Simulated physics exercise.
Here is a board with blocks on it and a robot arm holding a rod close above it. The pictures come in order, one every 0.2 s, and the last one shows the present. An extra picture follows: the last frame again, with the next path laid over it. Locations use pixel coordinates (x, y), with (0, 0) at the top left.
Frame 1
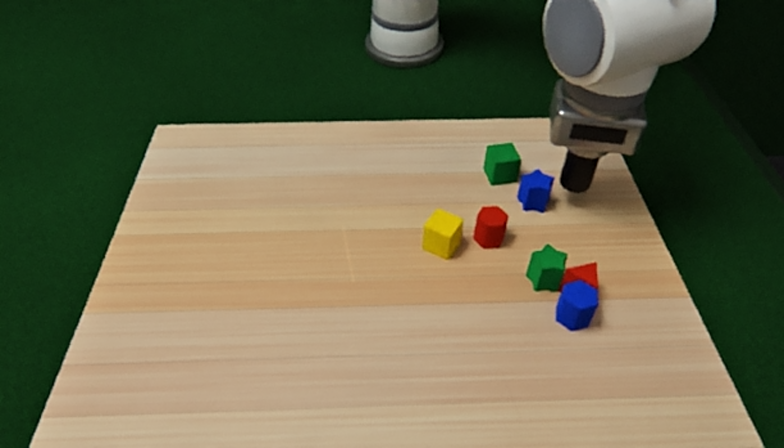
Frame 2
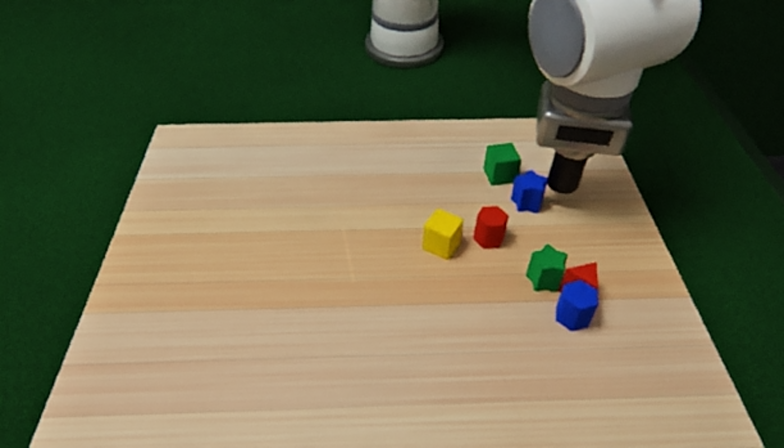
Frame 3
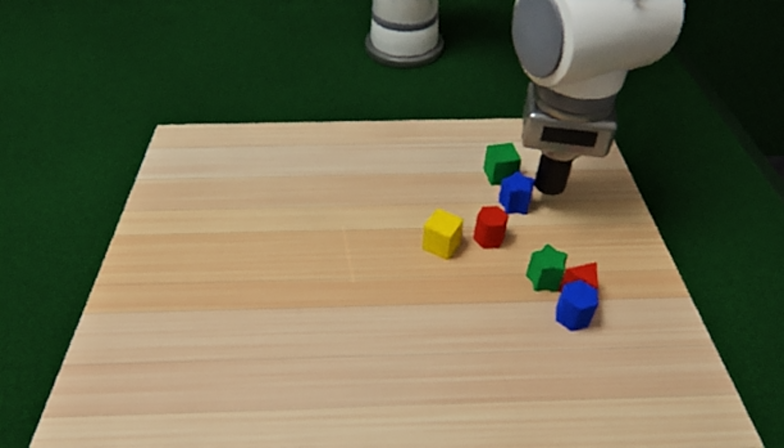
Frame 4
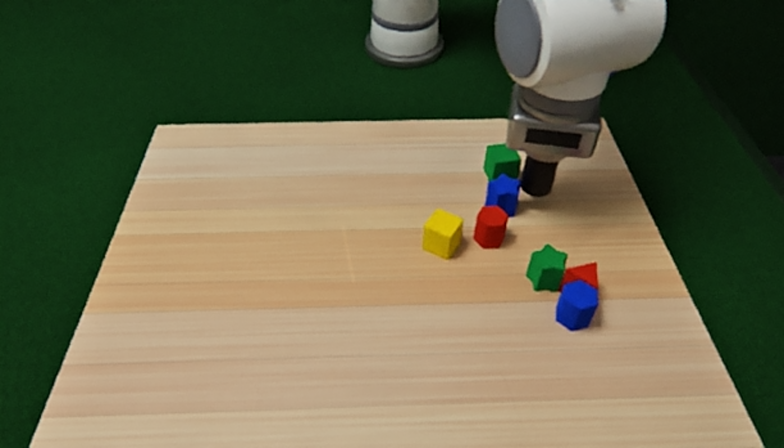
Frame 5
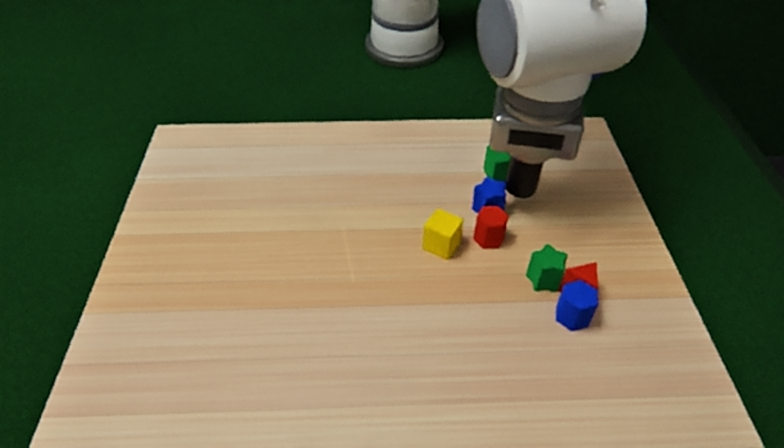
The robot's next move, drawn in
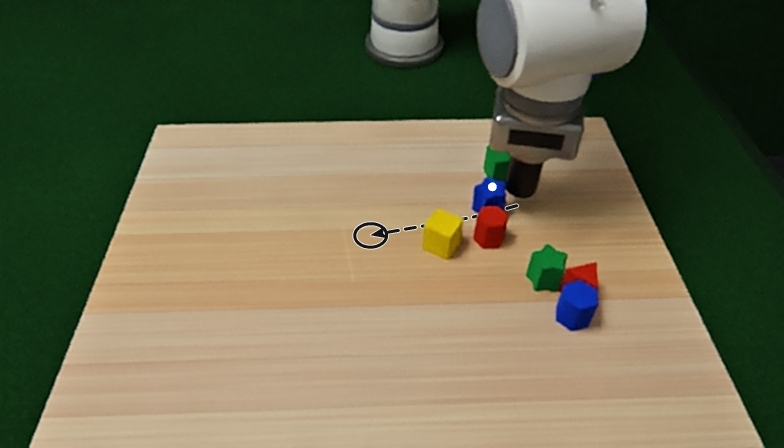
A pale wooden board lies on a dark green surface, seen from above at an angle by a still camera. On its right half sit a green block and a blue star near the back, a yellow block and a red hexagon mid-board, and a green star, red triangle and blue block nearer. The robot arm's dark rod moves left, pushing the blue star a short way between the green block and red hexagon.
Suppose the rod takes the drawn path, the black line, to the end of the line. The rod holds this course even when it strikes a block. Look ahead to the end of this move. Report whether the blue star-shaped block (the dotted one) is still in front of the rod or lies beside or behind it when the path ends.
Ahead of the rod.
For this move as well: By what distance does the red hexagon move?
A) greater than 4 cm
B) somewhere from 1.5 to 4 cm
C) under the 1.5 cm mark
C: Under the 1.5 cm mark.
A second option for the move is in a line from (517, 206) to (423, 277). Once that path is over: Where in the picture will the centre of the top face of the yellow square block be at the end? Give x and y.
The yellow square block ends near (402, 234).
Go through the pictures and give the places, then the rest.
In the first picture, rod tip (575, 183); block tops, yellow square block (444, 222); blue star-shaped block (539, 179); red hexagon (493, 215).
In the second picture, rod (562, 184); blue star-shaped block (533, 180).
In the third picture, rod (549, 185); blue star-shaped block (520, 181).
In the fourth picture, rod (536, 187); blue star-shaped block (506, 184).
In the fifth picture, rod (521, 188); yellow square block (444, 222); blue star-shaped block (492, 187); red hexagon (493, 215).
Path on the board, from (517, 206) over (471, 217) and (422, 226) to (371, 235); the dot is on the blue star-shaped block.
The first path, step by step. One third of the way, rod (472, 200); blue star-shaped block (446, 199), turned 25° anticlockwise.
Two thirds of the way, rod (421, 209); yellow square block (436, 226), turned 35° anticlockwise; blue star-shaped block (393, 207), turned 20° anticlockwise.
At the end, rod (370, 218); yellow square block (436, 226), turned 35° anticlockwise; blue star-shaped block (341, 216), turned 15° anticlockwise; red hexagon in place.
